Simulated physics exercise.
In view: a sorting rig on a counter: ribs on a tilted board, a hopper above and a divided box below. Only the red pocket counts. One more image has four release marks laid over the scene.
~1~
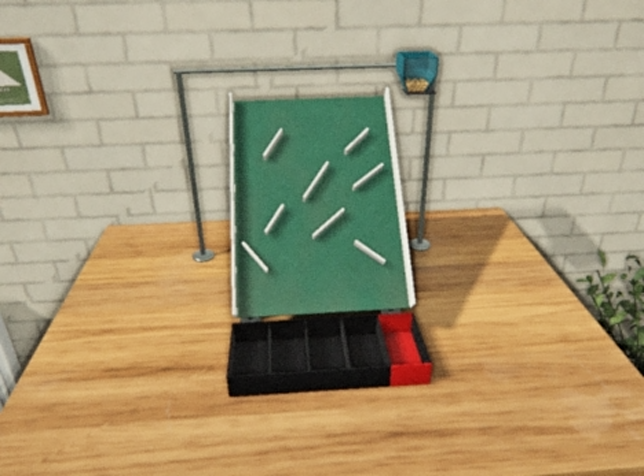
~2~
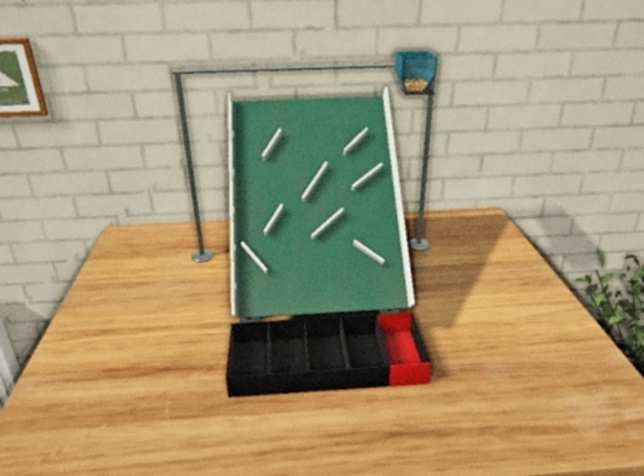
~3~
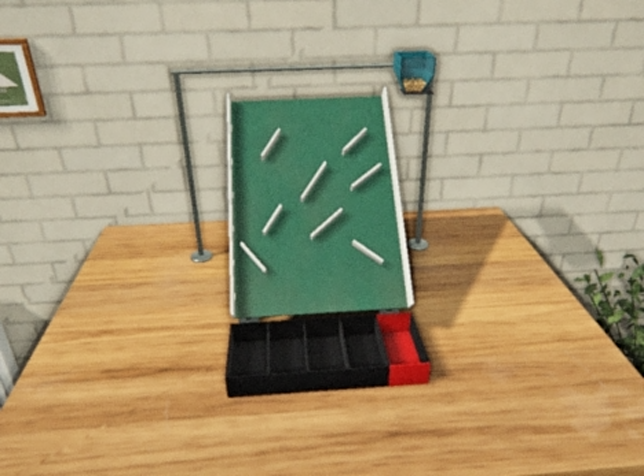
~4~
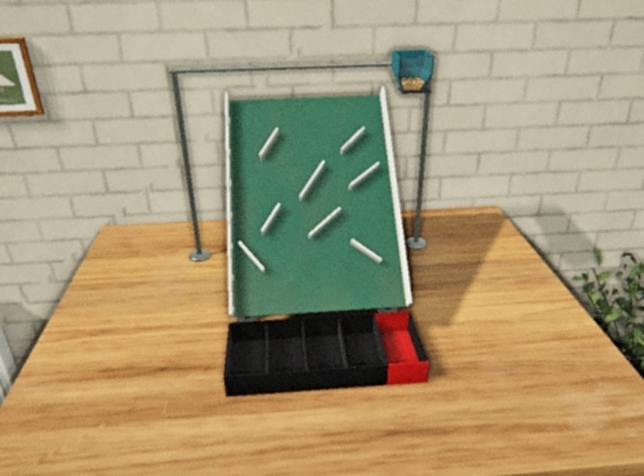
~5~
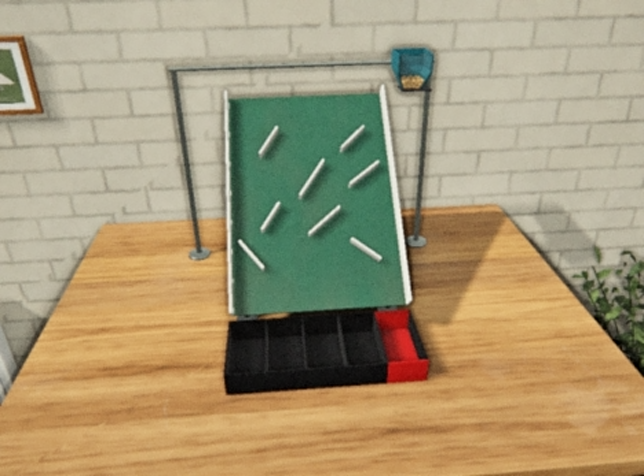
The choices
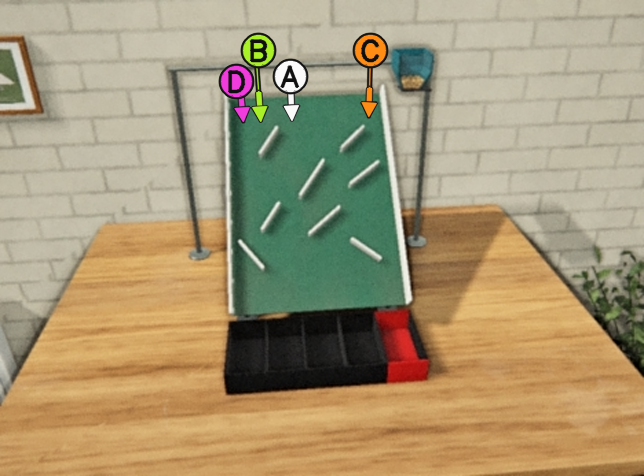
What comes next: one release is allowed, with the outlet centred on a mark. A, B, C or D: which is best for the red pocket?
Go for C.
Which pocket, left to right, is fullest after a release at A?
The second.
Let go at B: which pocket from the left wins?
The first from the left.
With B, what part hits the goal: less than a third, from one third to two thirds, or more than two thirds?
It is less than a third.
On the marked copy, mark A meets the board at (291, 115); mark B meets the board at (260, 116); mark C meets the board at (368, 111); mark D meets the board at (242, 116).
Choosing A, none at all in the red pocket, all but a few in other pockets, only a few outside the box.
Choosing B, none at all in the red pocket, the whole lot in other pockets.
Choosing C, close to half in the red pocket, close to half in other pockets, only a few outside the box.
Choosing D, none at all in the red pocket, all but a few in other pockets.
